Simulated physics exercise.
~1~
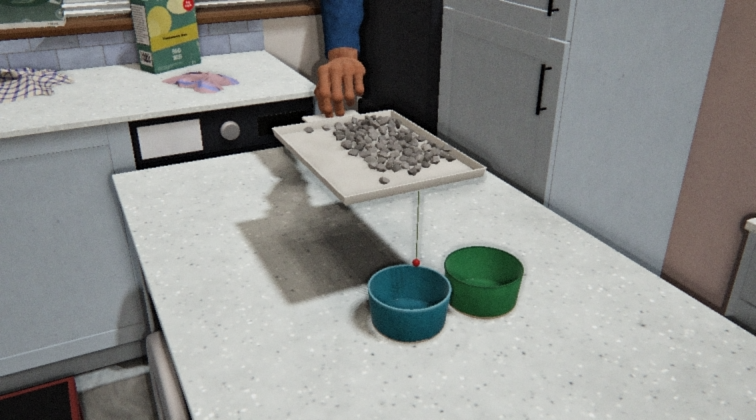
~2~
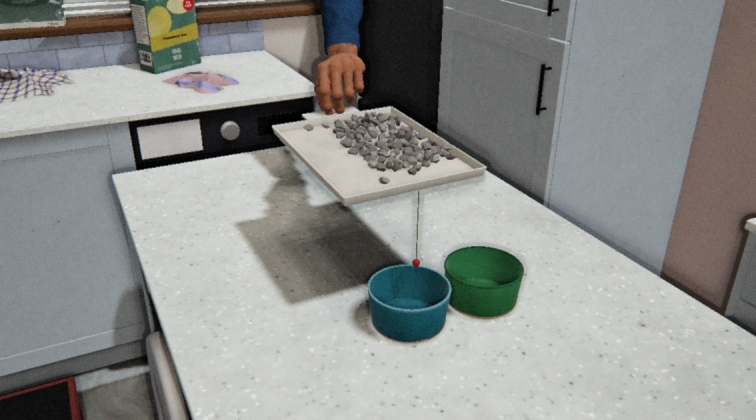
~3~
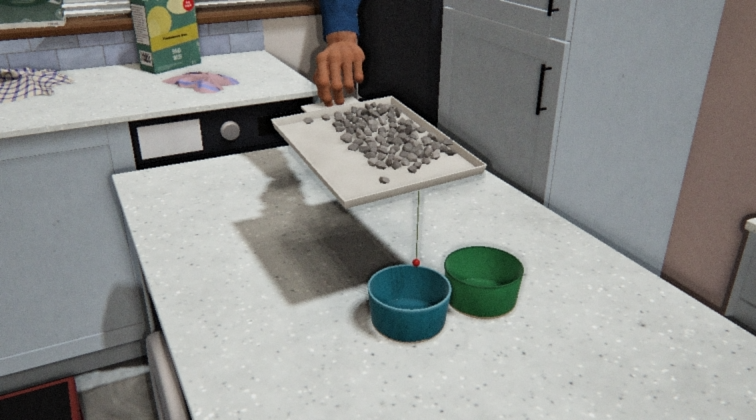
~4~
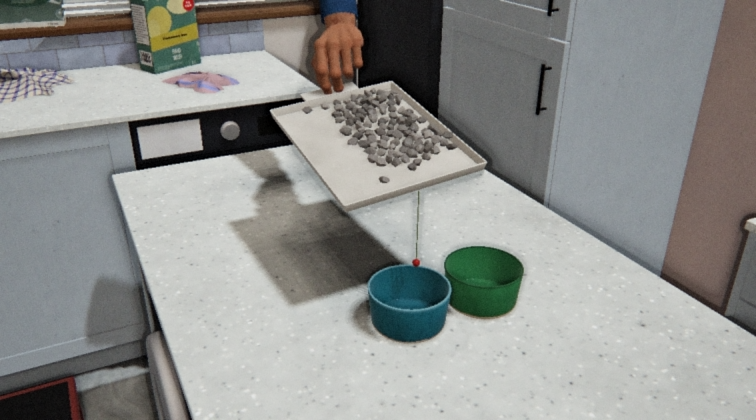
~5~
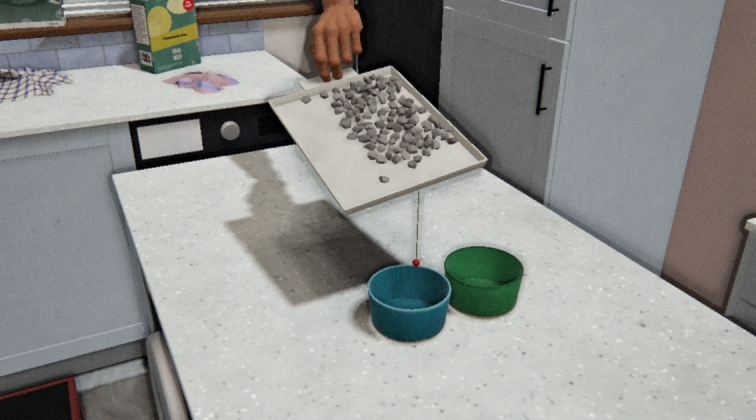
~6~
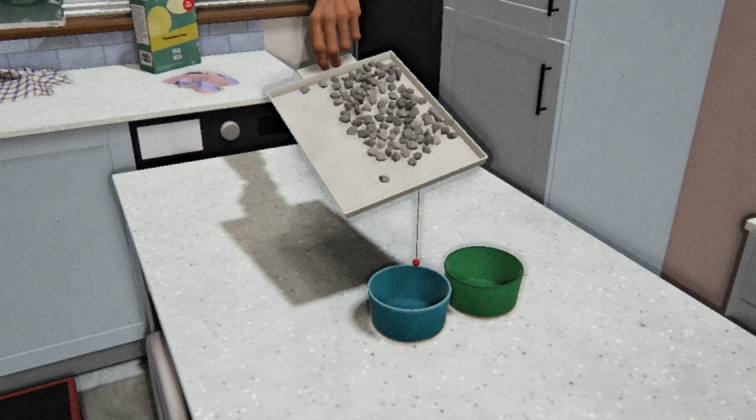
A pale, low-rimmed tray heaped with grey gravel is held by a hand at its far end above a speckled white kitchen counter, seen from above at an angle. Below its near edge, a red bead hangs on a thread beside a teal dish on the left and a green one on the right. The hand raises the far end, slowly then more steeply, the near left corner dipping lowest, while the camera stays still.
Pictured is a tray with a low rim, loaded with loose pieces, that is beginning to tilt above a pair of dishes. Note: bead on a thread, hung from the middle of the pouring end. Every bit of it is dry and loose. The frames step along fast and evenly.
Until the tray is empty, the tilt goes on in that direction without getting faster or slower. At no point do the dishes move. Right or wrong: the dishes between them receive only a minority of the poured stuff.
Right, they get under half.
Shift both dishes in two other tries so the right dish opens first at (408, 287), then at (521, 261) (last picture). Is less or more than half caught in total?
At place one the greater share; at place two a lesser share.
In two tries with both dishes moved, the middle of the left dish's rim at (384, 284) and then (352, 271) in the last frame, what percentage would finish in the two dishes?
50 and 30 %.
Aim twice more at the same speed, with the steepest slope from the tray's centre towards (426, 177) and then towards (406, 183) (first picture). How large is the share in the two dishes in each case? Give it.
First case: 70 %; second case: 40 %.
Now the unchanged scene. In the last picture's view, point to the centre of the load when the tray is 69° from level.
At about (365, 205).
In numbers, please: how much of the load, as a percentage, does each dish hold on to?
In the left dish you'd find about 20 % of the load, and in the right dish about 0 %.
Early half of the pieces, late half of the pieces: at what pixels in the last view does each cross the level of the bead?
About (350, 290) to begin with, then about (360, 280).
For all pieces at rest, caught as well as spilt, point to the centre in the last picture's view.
I'd mark it at roughly (349, 343).
Soon after the last picture, tray tipped steeply; most on the tray; a stray few in the left dish; a stray few outside both; about a quarter in the air.
A little later, tray tipped past a quarter turn; about a quarter in the left dish; most outside both; a stray few in the air.
Later still, tray tipped past a quarter turn; about a quarter in the left dish; most outside both.
At rest, tray tipped past a quarter turn; about a quarter in the left dish; none in the right dish; most outside both.
